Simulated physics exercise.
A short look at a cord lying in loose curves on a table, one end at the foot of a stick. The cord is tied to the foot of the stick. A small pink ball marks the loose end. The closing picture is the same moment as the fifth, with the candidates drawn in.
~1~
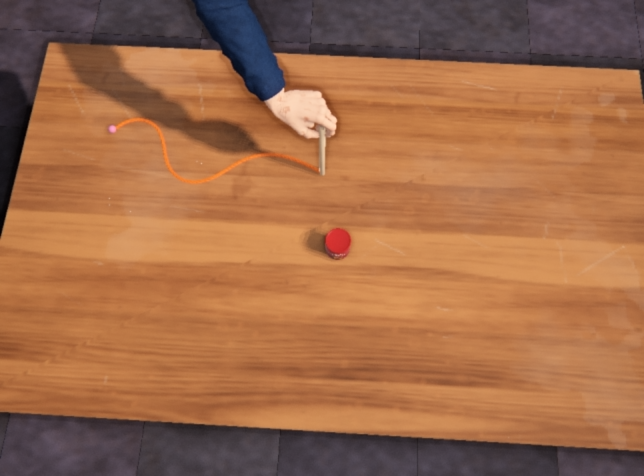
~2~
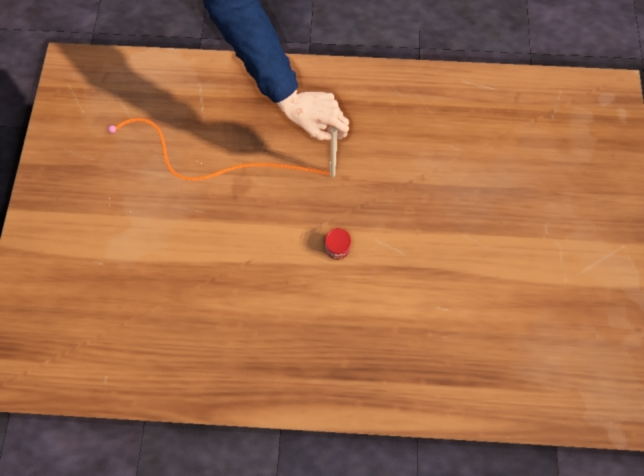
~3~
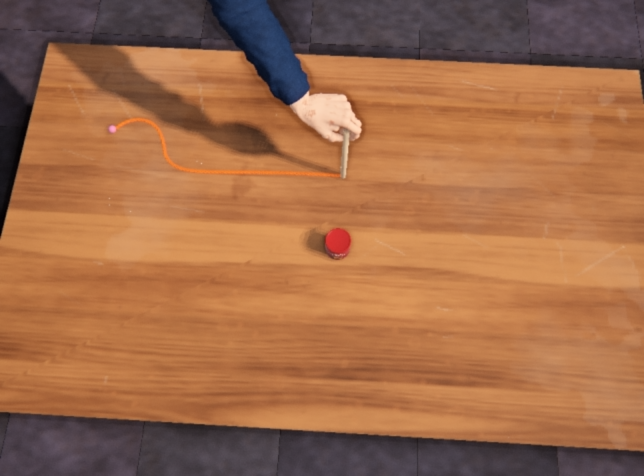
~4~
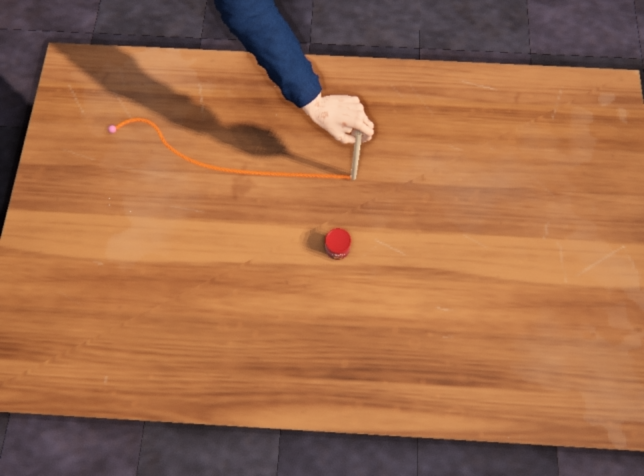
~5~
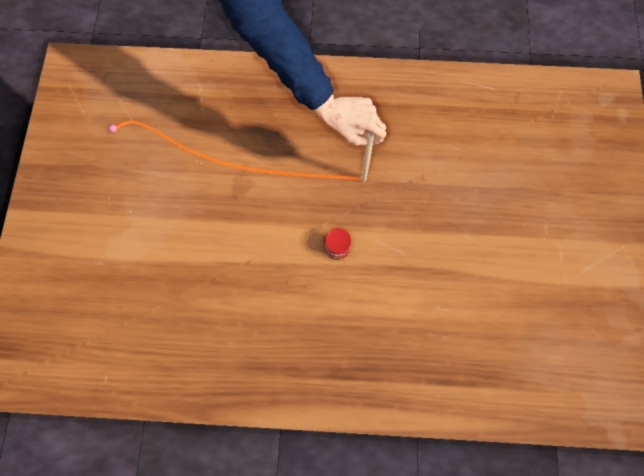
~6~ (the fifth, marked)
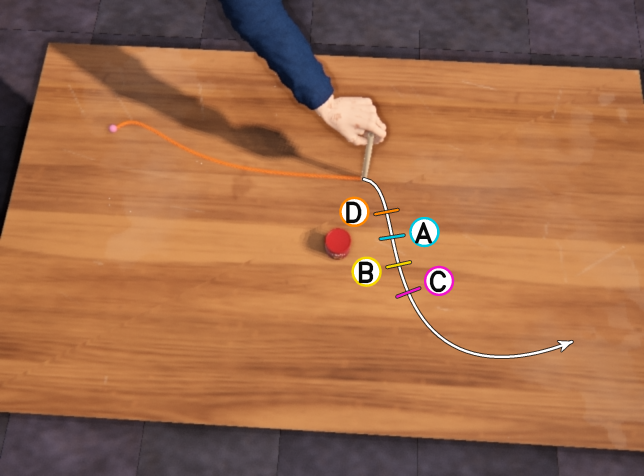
On a wooden table, a hand slid an upright stick slowly to the right behind a red jar, drawing out the curves of the orange cord tied to its foot until only gentle bends remained.
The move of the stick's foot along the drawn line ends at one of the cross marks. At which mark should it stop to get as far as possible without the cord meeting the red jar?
All is well up to C.
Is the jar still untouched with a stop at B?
Yes.
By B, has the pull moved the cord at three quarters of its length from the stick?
Yes.
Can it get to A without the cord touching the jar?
For that mark, yes.
On the copy, A at (392, 237); B at (399, 265); C at (408, 293); D at (387, 212); the route from (364, 179) via (423, 319) to (572, 342).
On C. First, foot of the stick (387, 212), middle of the cord (259, 164), free end (136, 128).
Then, foot of the stick (396, 255), middle of the cord (282, 177), free end (160, 136).
Finally, foot of the stick (408, 293), middle of the cord (302, 199), free end (186, 143); nothing has been touched.
By contrast, A is safe but short; B is safe but short; D is safe but short.
